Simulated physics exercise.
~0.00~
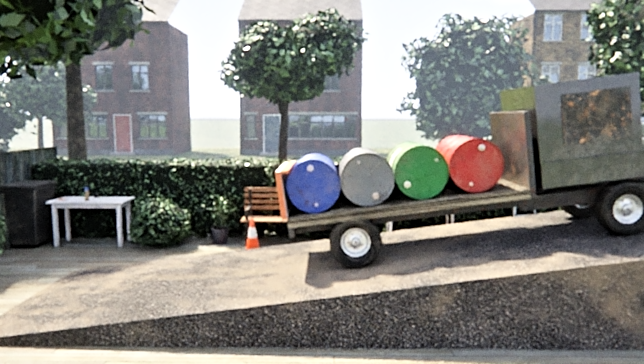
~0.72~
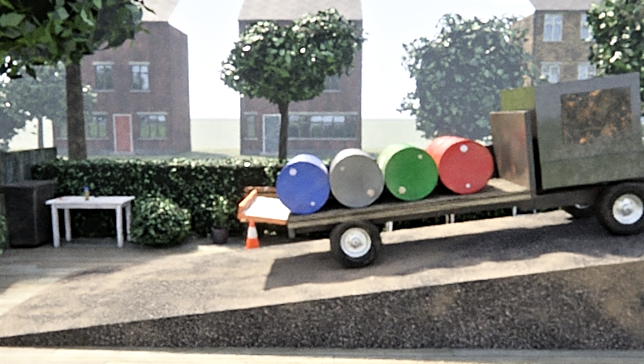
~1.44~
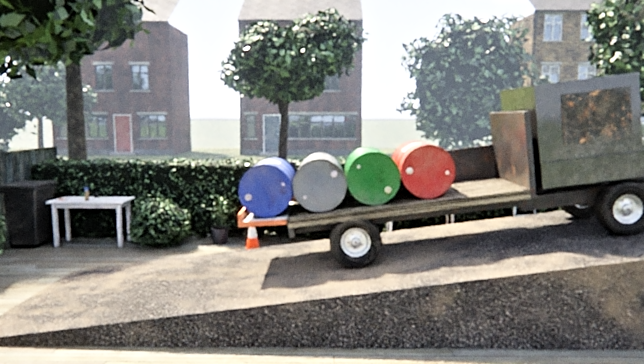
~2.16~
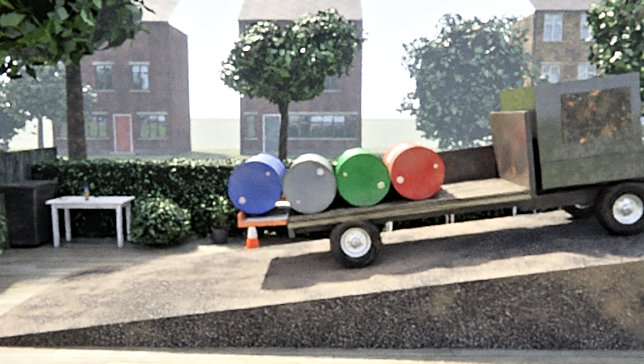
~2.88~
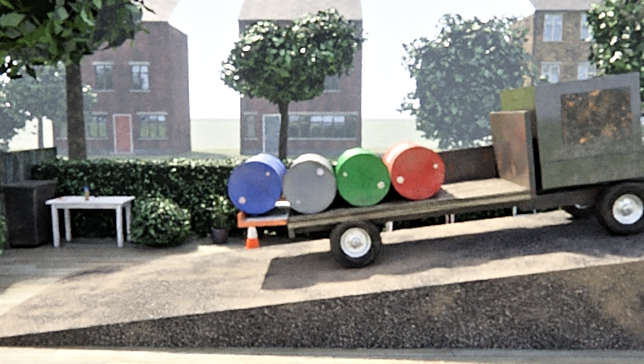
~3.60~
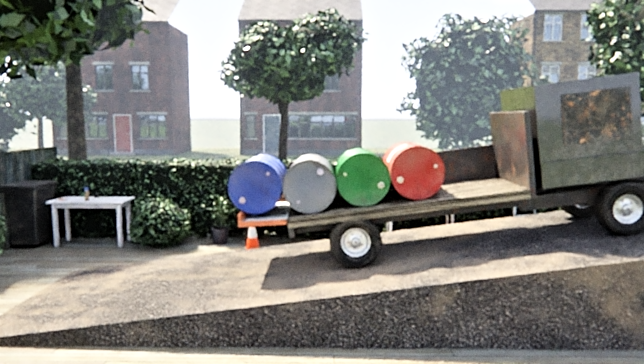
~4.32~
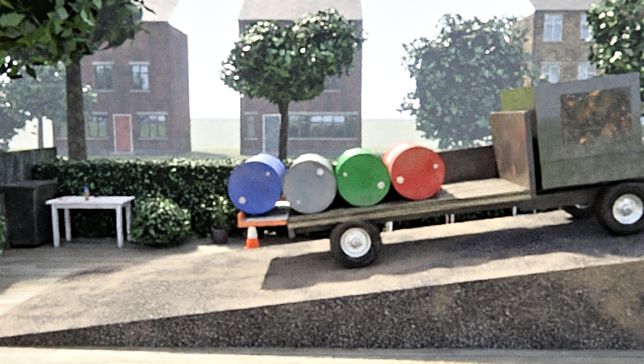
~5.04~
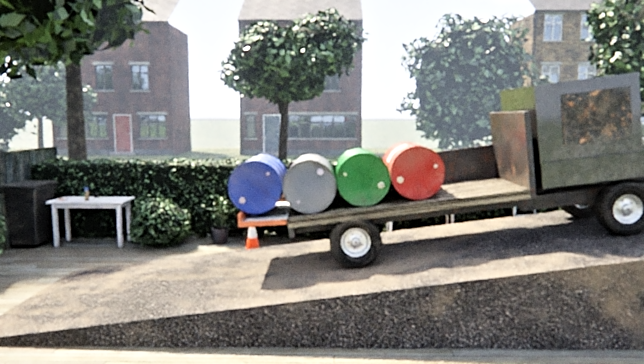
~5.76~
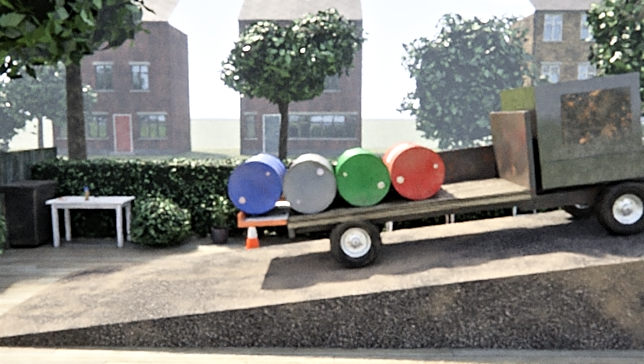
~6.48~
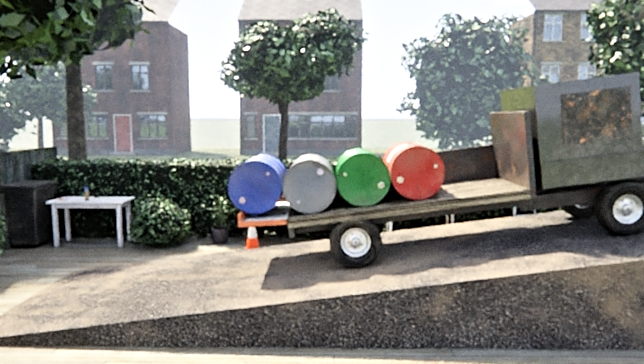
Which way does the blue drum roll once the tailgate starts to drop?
The blue drum rolls to the left, onto the lowered tailgate.
On a sloping street lined with brick houses, trees and a hedge, a flatbed truck is seen from the side, its tail to the left. Four drums, blue, grey, green and red, lie in a row on the bed, with a white table and an orange cone to the left. The tailgate swings down at the rear, and the drums roll left together. The blue drum rolls onto the lowered gate and stops near its outer end. The other three come to rest behind it on the bed, and none falls off.
